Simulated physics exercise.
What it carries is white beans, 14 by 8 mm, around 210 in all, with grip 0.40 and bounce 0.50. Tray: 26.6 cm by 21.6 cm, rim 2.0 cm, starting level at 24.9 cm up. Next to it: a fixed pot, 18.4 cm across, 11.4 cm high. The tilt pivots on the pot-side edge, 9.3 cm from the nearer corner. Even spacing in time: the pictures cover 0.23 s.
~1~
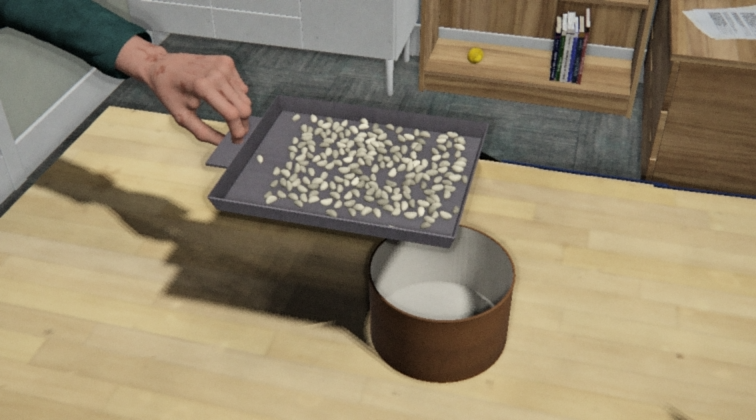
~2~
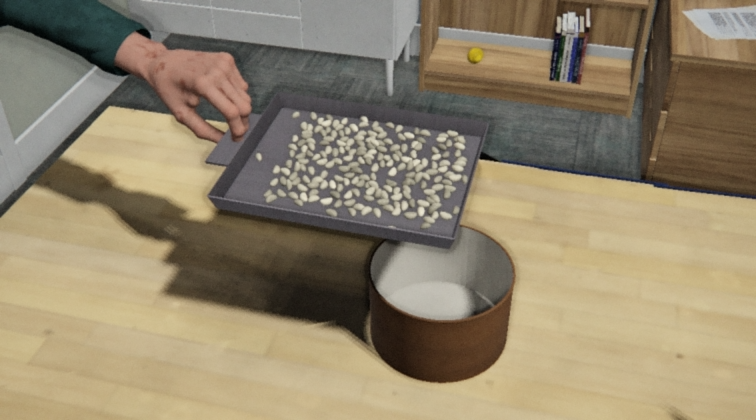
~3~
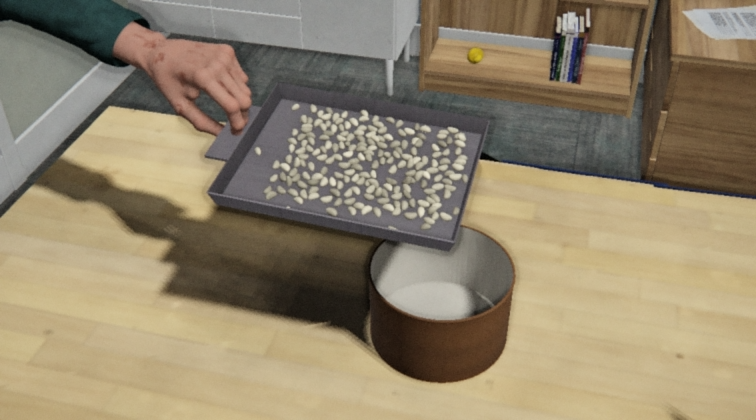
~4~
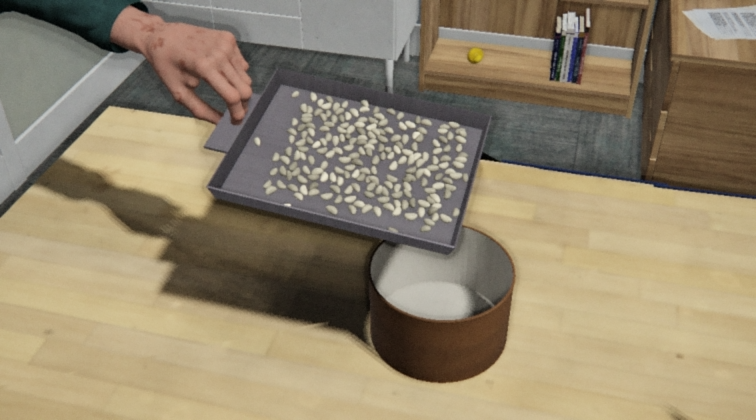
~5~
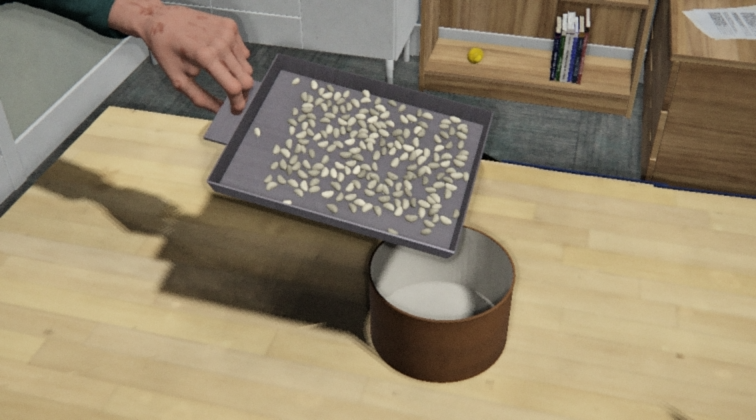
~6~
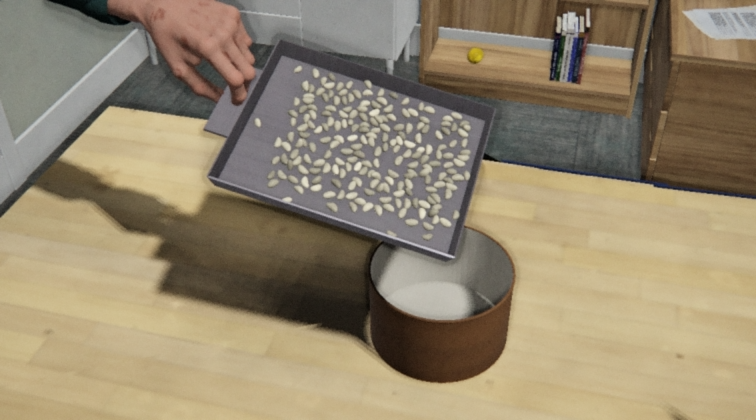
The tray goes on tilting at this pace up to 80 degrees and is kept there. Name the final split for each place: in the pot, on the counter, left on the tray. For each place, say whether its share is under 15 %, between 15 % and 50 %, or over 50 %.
One by one: Pot: Looks like a minor amount, counter: Looks like over half the load, tray: Looks like a minor amount.
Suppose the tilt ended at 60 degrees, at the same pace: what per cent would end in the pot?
Share in the pot: Around 0 %.
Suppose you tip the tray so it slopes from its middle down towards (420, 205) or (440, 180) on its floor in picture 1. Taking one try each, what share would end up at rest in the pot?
Approximately 10 percent, then 25 percent.
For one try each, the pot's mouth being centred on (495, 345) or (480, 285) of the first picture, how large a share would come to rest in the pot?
Estimates: 95 % and 20 %, in that order.
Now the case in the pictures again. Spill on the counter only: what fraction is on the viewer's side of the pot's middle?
Share: Roughly 100 %.
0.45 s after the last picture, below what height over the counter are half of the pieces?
The halfway mark is near 22 cm.
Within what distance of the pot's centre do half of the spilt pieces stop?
18 cm.
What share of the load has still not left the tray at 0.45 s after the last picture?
85 %, give or take.
Then, 0.27 s after the last picture, tilt 50 degrees; the tray holds 100 %, the pot 0 %.
Then, 0.45 s after the last picture, tilt 70 degrees; the tray holds 85 %, the pot 0 %.
Then, 0.75 s after the last picture, tilt 80 degrees; the tray holds 10 %, the pot 0 %.
In the end, pot 0 %, counter 95 %, tray 5 %.
